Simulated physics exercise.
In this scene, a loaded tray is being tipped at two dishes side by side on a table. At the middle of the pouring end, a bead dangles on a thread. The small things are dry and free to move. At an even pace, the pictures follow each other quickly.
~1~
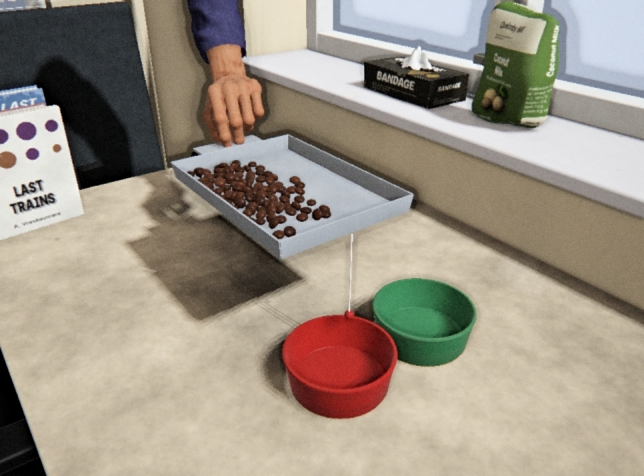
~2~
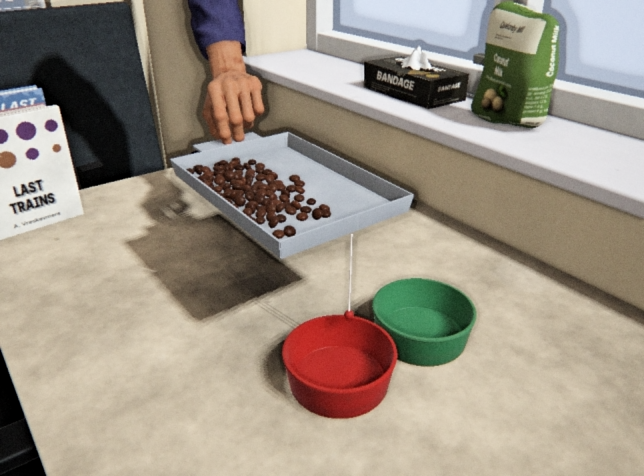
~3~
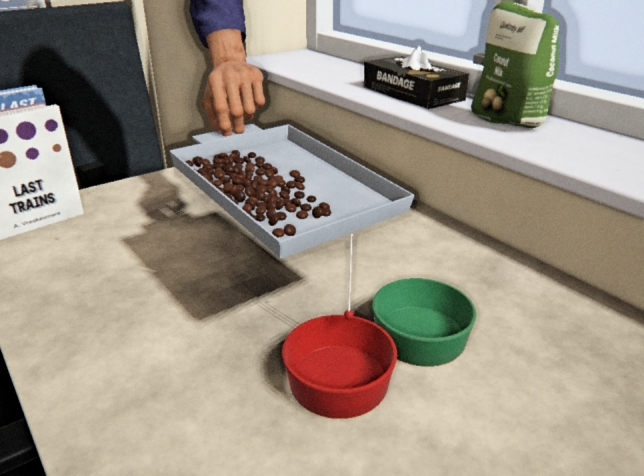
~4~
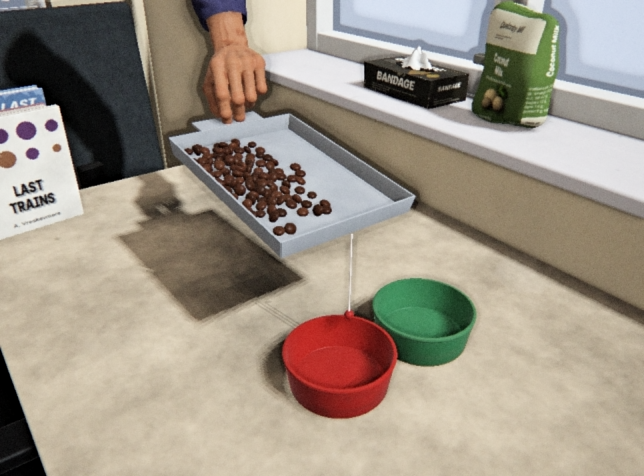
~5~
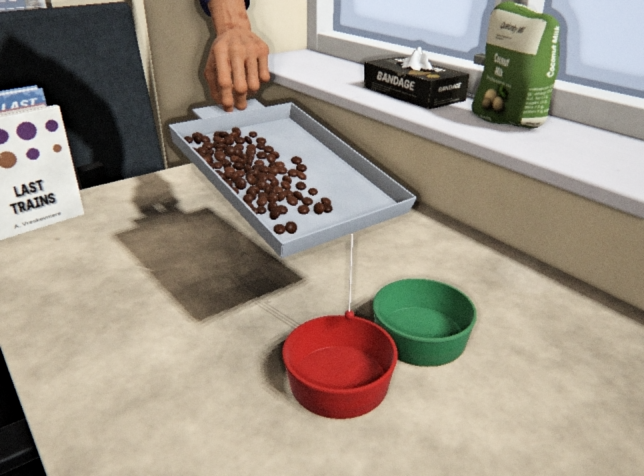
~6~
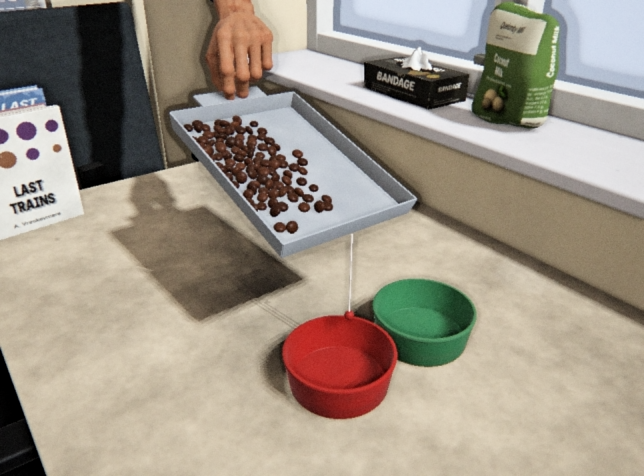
A pale grey tray scattered with small brown chocolate-like pieces is held above a beige tabletop, seen from above at an angle beside a windowsill. A red dish and a green dish sit side by side below right, near a thin hanging thread, with a bandage box and green bag behind. The hand gradually raises the tray's far end, steepening its tilt, while the pieces barely shift and the camera stays still.
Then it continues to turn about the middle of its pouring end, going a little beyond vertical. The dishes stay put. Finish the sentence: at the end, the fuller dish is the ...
At the end, the fuller dish is the left-hand one.
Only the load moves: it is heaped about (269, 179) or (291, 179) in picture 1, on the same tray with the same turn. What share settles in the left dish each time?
The first start gives 50 percent and the second 40 percent.
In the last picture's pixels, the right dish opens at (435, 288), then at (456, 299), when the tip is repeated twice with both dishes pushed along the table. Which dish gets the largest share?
The dish to the left at the first, the dish to the left at the second.
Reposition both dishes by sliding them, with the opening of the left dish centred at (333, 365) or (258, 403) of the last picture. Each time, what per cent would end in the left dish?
First 60 per cent, second 0 per cent.
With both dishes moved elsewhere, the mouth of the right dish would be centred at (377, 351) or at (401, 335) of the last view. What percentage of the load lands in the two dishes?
Estimate: 90 % first, 90 % second.
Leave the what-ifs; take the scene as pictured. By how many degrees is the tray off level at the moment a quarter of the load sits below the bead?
Reading: Some 90°.
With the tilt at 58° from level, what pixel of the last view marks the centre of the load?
Mark it at roughly (332, 216) in the final frame.
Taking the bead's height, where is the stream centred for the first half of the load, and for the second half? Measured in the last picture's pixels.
Half one: (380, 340), half two: (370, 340).
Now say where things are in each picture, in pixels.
The first picture shows corners of the pouring end at (281, 240) and (410, 194), level; middle of the load at (247, 191), flat chocolate drops; left dish at (376, 395); right dish at (460, 345); bead on its thread at (349, 315).
The second picture shows corners of the pouring end at (281, 240) and (410, 194), level; middle of the load at (247, 189).
The third picture shows corners of the pouring end at (281, 240) and (410, 195), tipped barely, level across its low end; middle of the load at (247, 184).
The fourth picture shows corners of the pouring end at (282, 240) and (411, 196), tipped a little, level across its low end; middle of the load at (247, 177).
The fifth picture shows corners of the pouring end at (284, 241) and (412, 197), tipped a little, level across its low end; middle of the load at (248, 170).
The sixth picture shows corners of the pouring end at (284, 241) and (413, 198), tipped clearly, level across its low end; middle of the load at (249, 163); left dish at (376, 395); right dish at (460, 345).
Soon after the last picture, tray tipped steeply; nearly all on the tray; a small part in the air.
A little later, tray tipped right over; about two thirds on the tray; about a quarter in the left dish; a stray few in the right dish; a small part outside both; a small part in the air.
Later still, tray tipped past a quarter turn; about two thirds in the left dish; about a quarter in the right dish; about a quarter outside both.
At rest, tray tipped past a quarter turn; about two thirds in the left dish; about a quarter in the right dish; about a quarter outside both.
